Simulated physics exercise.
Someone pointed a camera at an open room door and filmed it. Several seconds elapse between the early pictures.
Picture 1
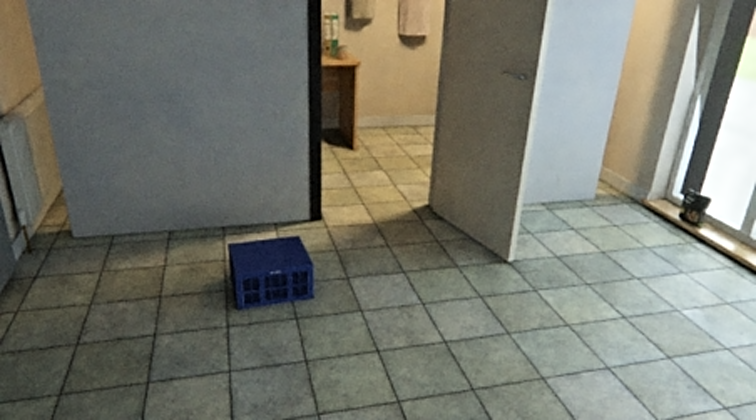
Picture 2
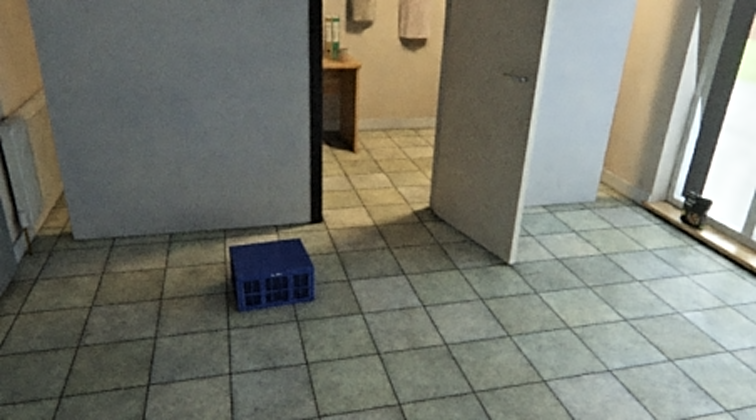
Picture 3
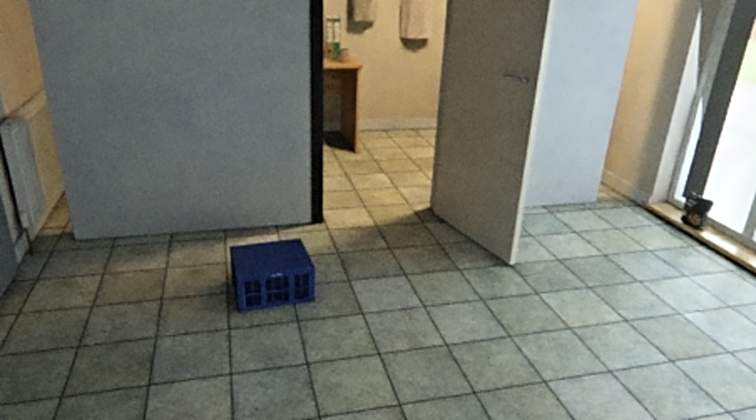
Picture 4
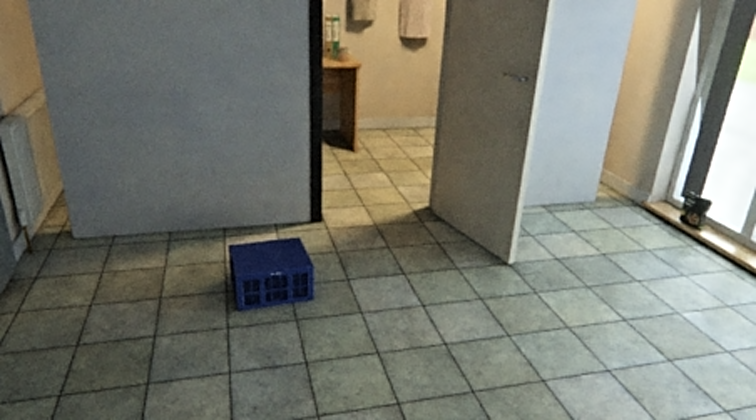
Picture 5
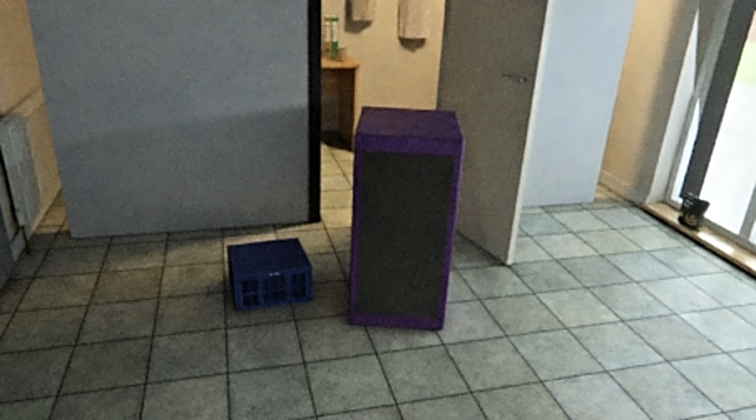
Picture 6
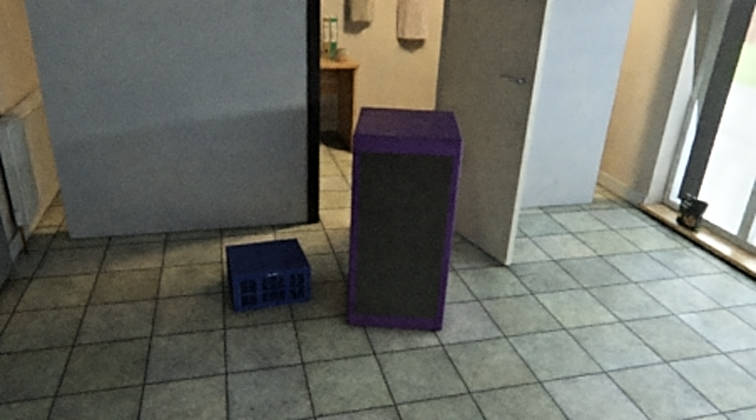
A tall purple appliance appearing beside a blue crate on a tiled floor, in front of a motionless, wide-open door.
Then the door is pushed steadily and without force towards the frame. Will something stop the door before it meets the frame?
No, it meets the frame.
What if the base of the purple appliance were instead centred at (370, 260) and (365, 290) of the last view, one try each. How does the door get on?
It gets caught first and ends up closed second.
Then, 0.80 s on from there, open by 84°.
Then, 1.60 s on from there, open by 50°.
Then, 2.30 s on from there, open by 19°.
In the end, open by 0°; both unmoved. At the end, from the last picture's camera, purple appliance near (401, 217).
